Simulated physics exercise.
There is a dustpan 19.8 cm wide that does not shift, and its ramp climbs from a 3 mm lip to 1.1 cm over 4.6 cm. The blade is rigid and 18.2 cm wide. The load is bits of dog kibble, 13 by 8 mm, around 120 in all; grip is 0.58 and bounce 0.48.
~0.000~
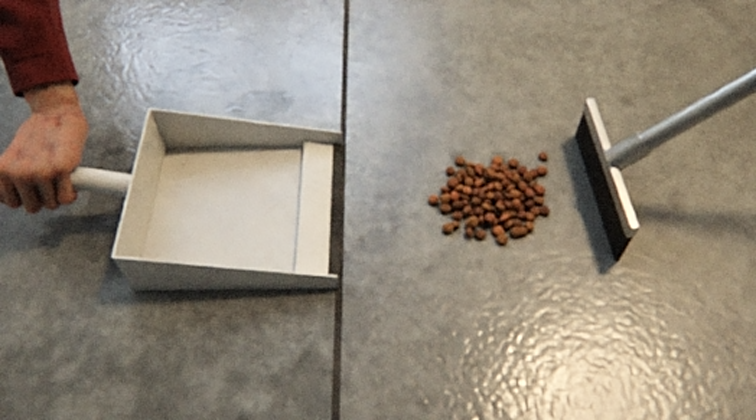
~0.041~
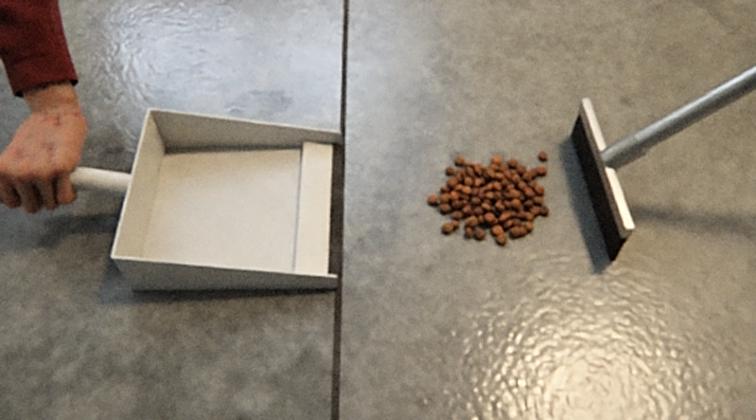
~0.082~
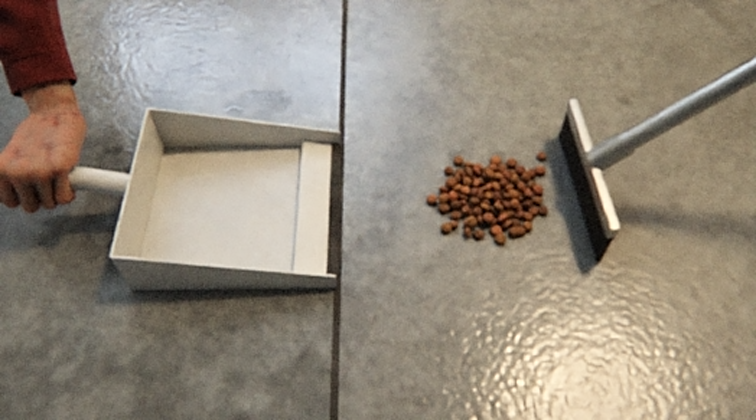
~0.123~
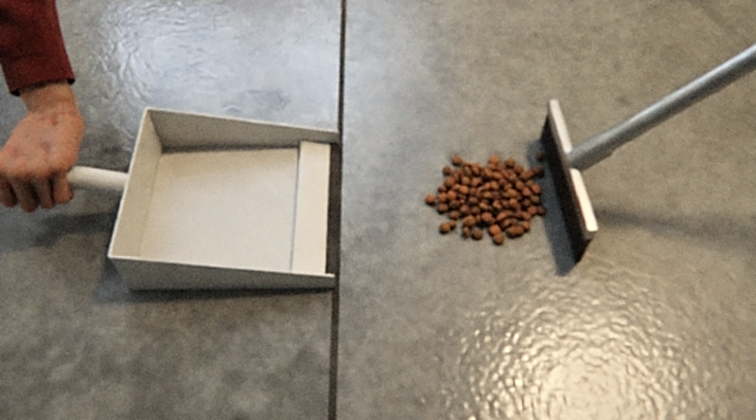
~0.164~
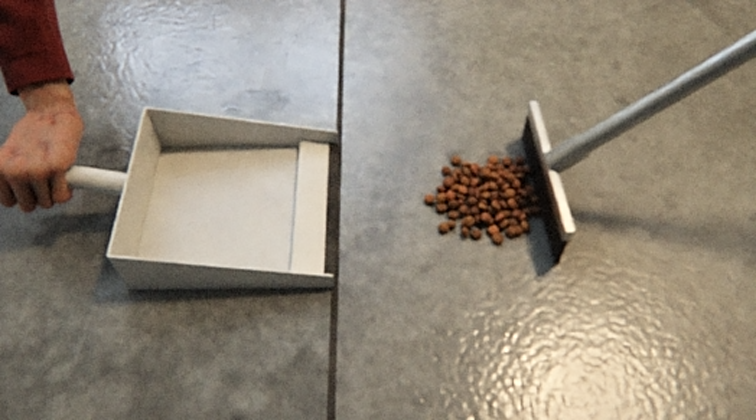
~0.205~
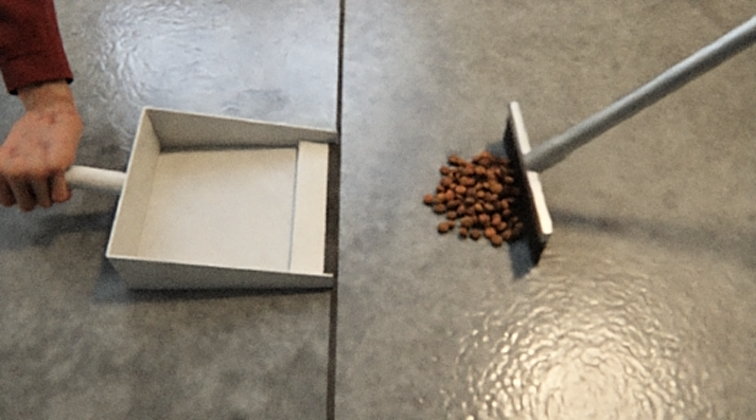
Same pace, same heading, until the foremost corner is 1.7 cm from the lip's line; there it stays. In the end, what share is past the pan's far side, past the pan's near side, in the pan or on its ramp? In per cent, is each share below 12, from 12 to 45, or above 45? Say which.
Past the pan's far side: Below 12; past the pan's near side: Below 12; in the pan or on its ramp: Above 45.
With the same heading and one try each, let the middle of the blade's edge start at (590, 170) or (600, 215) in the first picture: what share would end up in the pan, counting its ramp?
The two tries give about 40 % and about 45 %.
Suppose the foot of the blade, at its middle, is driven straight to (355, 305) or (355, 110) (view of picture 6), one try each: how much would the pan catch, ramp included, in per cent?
The two tries give about 20 and 5 percent.
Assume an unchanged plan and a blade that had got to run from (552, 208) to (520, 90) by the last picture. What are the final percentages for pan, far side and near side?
Split: Pan = 10, far = 20, near = 0.
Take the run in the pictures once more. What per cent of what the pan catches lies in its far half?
Roughly 60 percent.
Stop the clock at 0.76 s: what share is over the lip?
So far, roughly 50 per cent.
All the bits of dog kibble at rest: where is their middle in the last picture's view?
Near (331, 200).
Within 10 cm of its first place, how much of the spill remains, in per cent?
About 0 percent.
After 0.39 s, middle of the blade 11 cm from the lip; 0 % over the lip, far side 0 %, near side 0 %.
Then, at 0.51 s, middle of the blade 5 cm from the lip; 0 % over the lip, far side 5 %, near side 0 %.
Then, at 0.76 s, middle of the blade 2 cm from the lip; 50 % over the lip, far side 5 %, near side 0 %.
In the end, at 1.2 s, far side 5 %, near side 0 %, pan 50 %, in front of the lip or behind the blade 45 %.
